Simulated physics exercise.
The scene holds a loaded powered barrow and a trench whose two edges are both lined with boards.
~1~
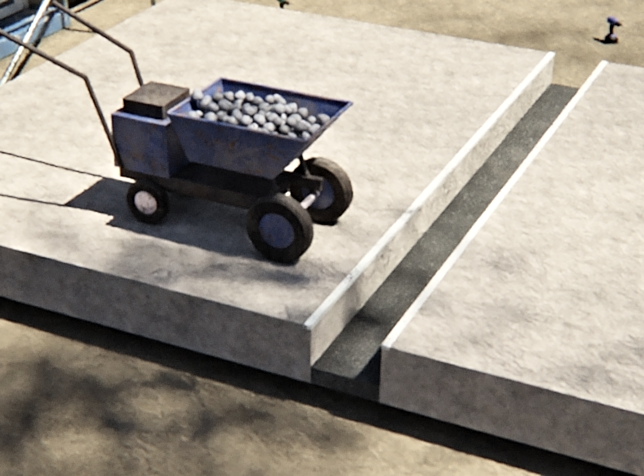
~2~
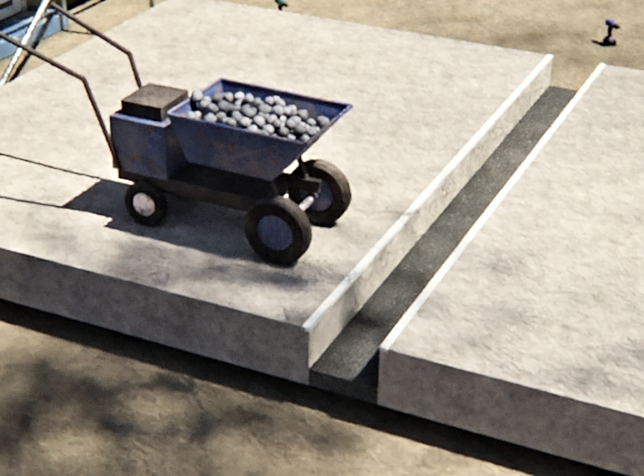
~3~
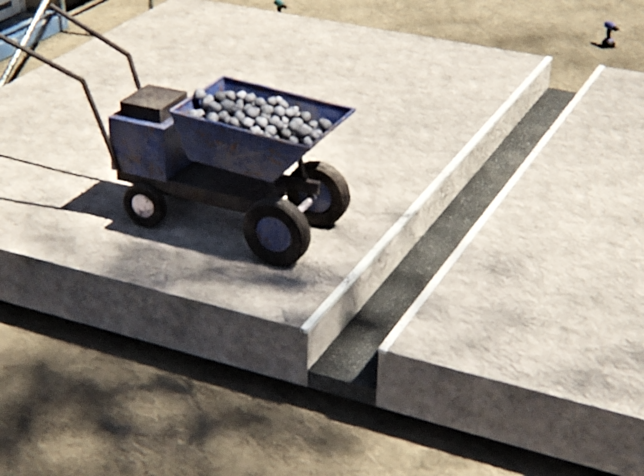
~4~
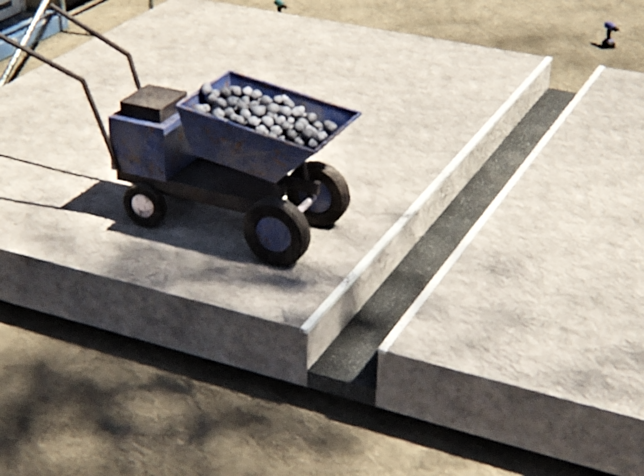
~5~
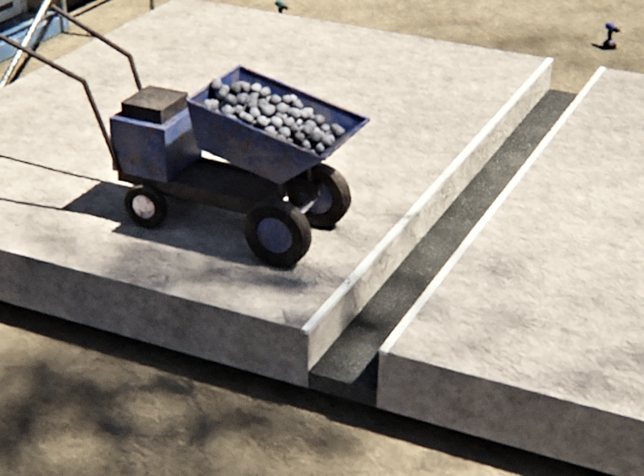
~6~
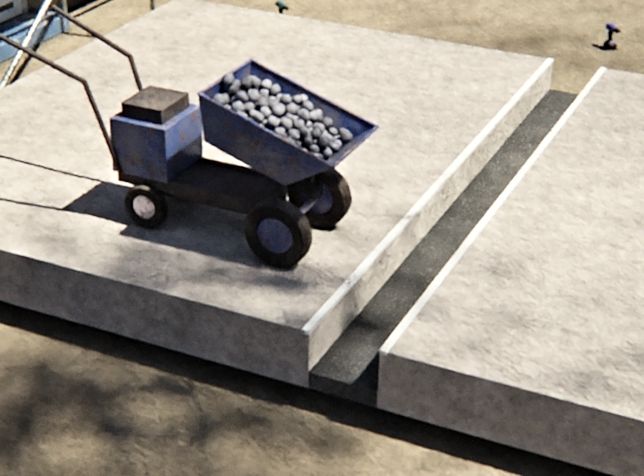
On a pale slab beside a trench, a blue barrow's skip of round cobbles tilts forward.
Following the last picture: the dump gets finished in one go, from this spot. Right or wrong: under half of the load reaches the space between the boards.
Wrong.
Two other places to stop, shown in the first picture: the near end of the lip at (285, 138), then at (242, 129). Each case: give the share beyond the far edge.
0 % then 0 %.
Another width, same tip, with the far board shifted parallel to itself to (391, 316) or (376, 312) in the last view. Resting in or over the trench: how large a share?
I'd say some 50 in a hundred, followed by 20 in a hundred.
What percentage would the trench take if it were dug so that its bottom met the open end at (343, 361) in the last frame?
Around 70 percent.
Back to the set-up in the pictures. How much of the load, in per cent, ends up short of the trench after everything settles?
Close to 0 in a hundred.
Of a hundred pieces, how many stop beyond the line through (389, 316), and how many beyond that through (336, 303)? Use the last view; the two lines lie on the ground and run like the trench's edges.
First roughly 40 percent, then 100 percent.
Shortly afterwards, skip tipped steeply; the whole lot in the skip.
Next, skip tipped right over; near two thirds in the skip; near a third in or heaped over the trench; a little beyond it; a little falling.
Some moments later, skip tipped right over; only a few in the skip; the bulk in or heaped over the trench; near a quarter beyond it.
In the end, skip tipped right over; the bulk in or heaped over the trench; near a quarter beyond it.
